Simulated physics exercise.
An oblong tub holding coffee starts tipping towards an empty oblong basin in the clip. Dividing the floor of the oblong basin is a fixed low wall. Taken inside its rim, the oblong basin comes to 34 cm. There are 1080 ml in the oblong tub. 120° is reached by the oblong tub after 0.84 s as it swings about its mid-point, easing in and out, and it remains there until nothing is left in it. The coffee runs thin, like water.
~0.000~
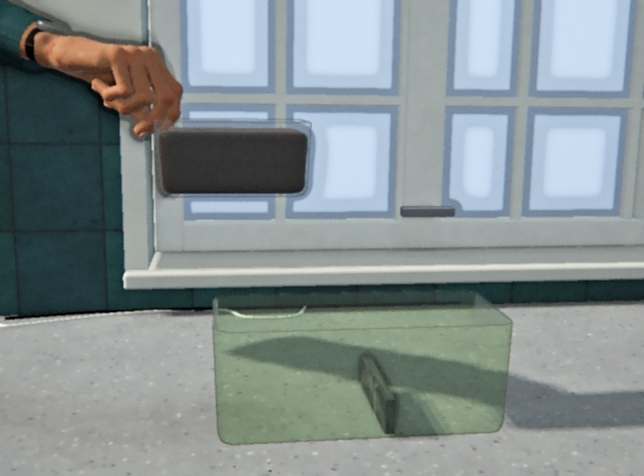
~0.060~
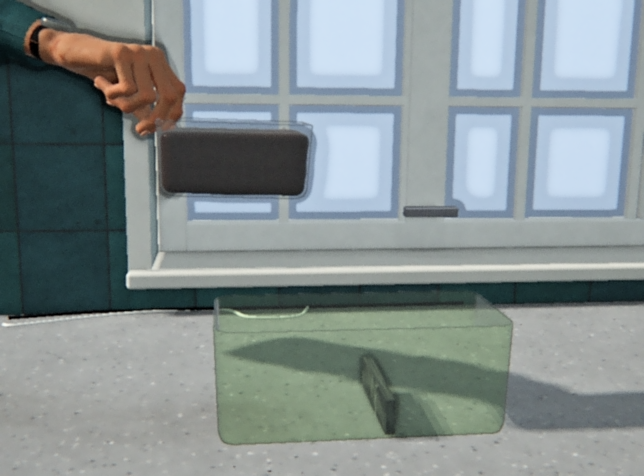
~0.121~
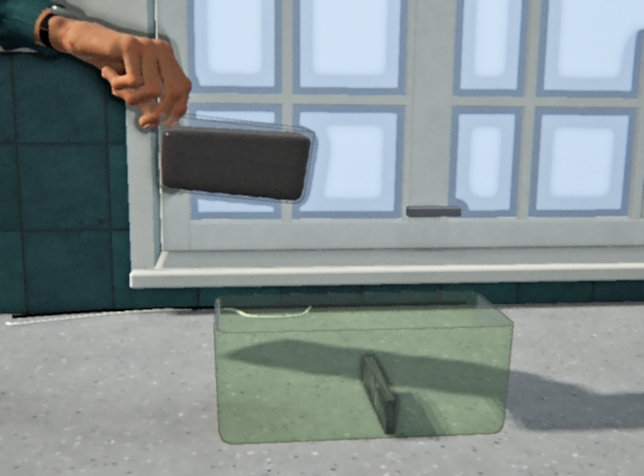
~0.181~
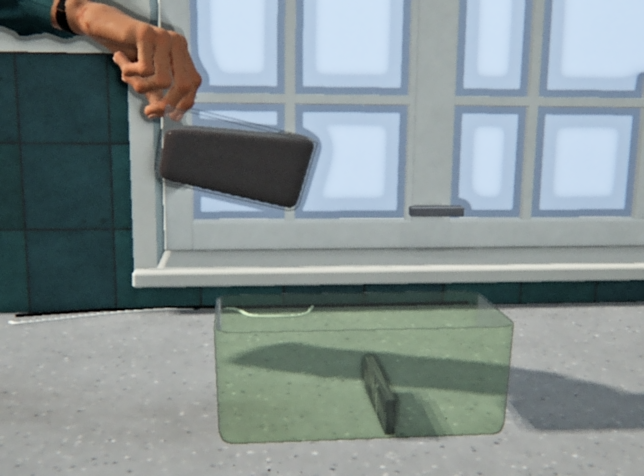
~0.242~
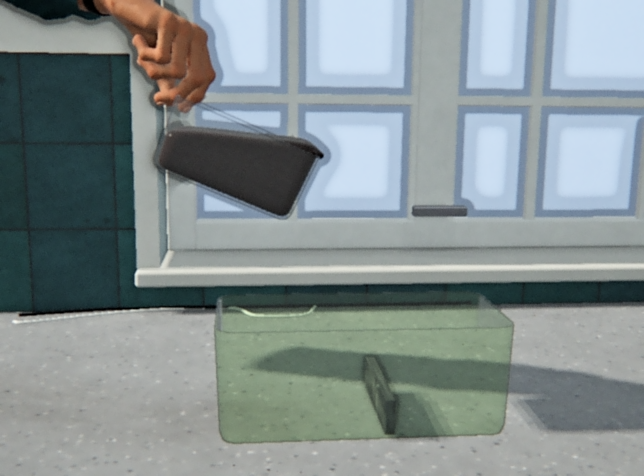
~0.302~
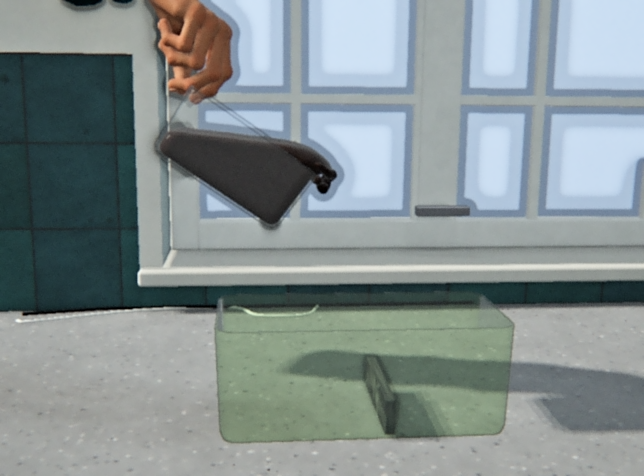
A dark oblong tub tipping rightward beneath a hand moving right, dark liquid starting over its lip above a clear green basin.
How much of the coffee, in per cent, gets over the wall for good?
38 %.
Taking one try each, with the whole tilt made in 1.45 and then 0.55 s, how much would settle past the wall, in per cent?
Result: 55 per cent, then 25 per cent.
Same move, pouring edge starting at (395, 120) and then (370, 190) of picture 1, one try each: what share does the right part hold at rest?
Roughly 65 per cent the first time and 55 per cent the second.
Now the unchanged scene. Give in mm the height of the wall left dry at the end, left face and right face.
About 22 mm on the left, about 22 mm on the right.
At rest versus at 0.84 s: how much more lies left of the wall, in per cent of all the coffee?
Around 3 in a hundred.
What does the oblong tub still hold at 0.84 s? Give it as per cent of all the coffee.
1 per cent or so.
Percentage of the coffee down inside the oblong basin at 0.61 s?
Near 40 in a hundred.
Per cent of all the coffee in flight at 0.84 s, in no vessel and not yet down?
About 8 percent.
By 0.61 s the tilt is 100° and 12 per cent is still to pour, 12 is left of the wall and 29 right of it.
By 0.84 s the tilt is 120° and 1 per cent is still to pour, 50 is left of the wall and 35 right of it.
By 1.08 s the tilt is 120° and 0 per cent is still to pour, 53 is left of the wall and 38 right of it.
By 1.34 s the tilt is 120° and 0 per cent is still to pour, 53 is left of the wall and 38 right of it.
At rest 53 per cent lies left of the wall, 38 right of it and 9 outside.
